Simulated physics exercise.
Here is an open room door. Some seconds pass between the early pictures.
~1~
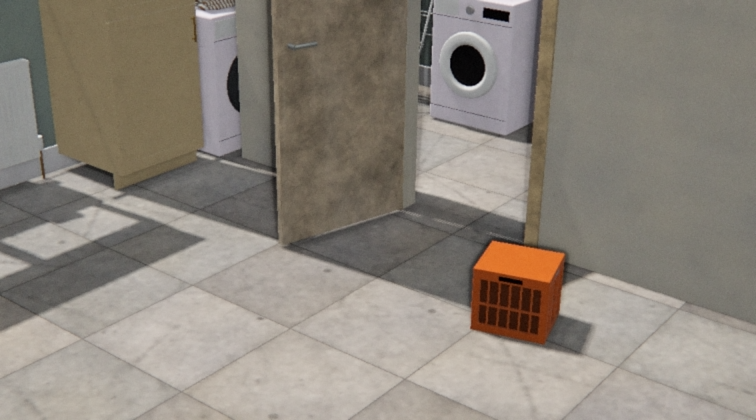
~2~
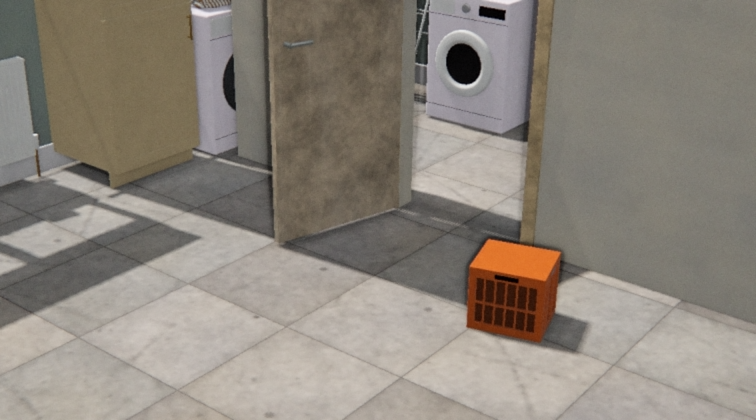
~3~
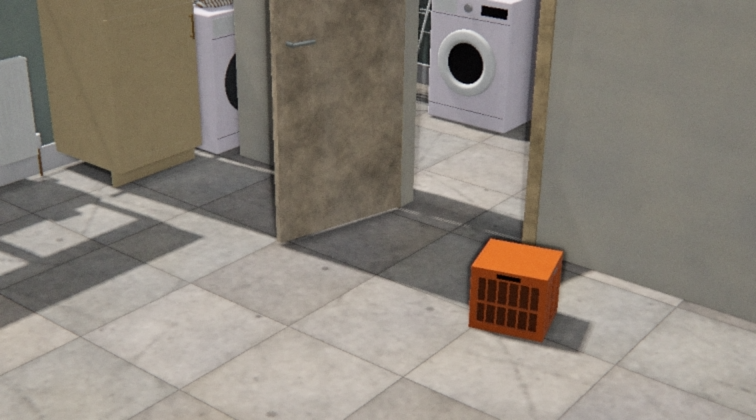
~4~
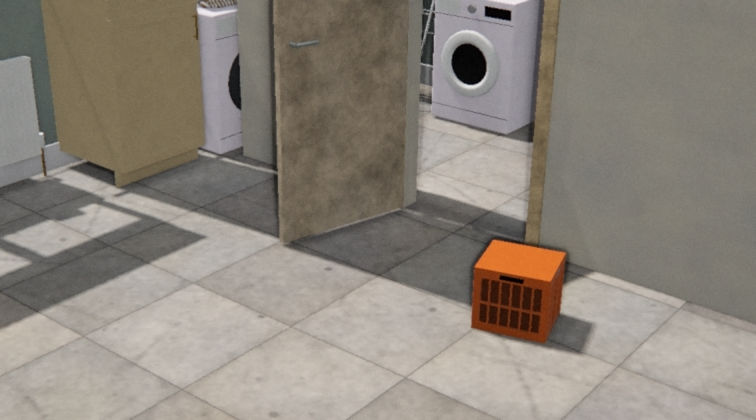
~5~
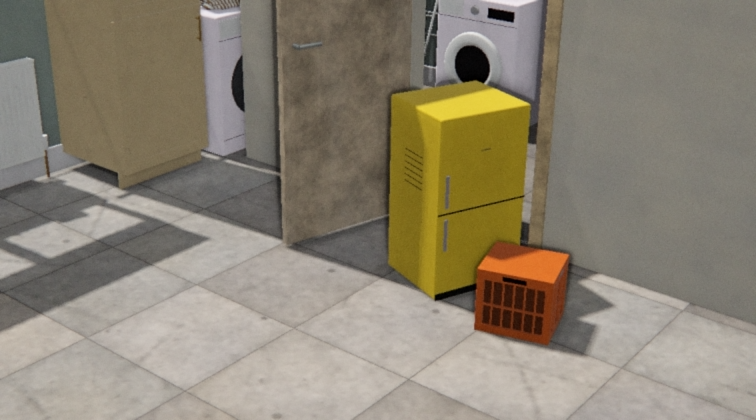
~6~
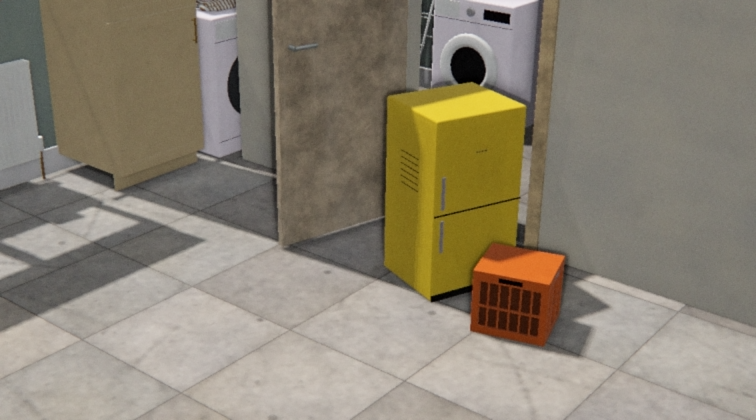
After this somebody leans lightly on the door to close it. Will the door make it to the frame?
The door is blocked.
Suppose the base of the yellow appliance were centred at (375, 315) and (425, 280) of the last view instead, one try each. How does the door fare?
First try: It closes; second try: It is blocked.
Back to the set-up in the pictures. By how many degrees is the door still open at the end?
Some 60° open.
Then, 0.40 s later than the last frame, door 97° open.
Then, 0.70 s later than the last frame, door 82° open.
Then, 0.90 s later than the last frame, door 69° open.
Then, 1.00 s later than the last frame, door 62° open.
When it is over, door 60° open; both as before. End places, in pixels of the last picture, yellow appliance near (456, 190).
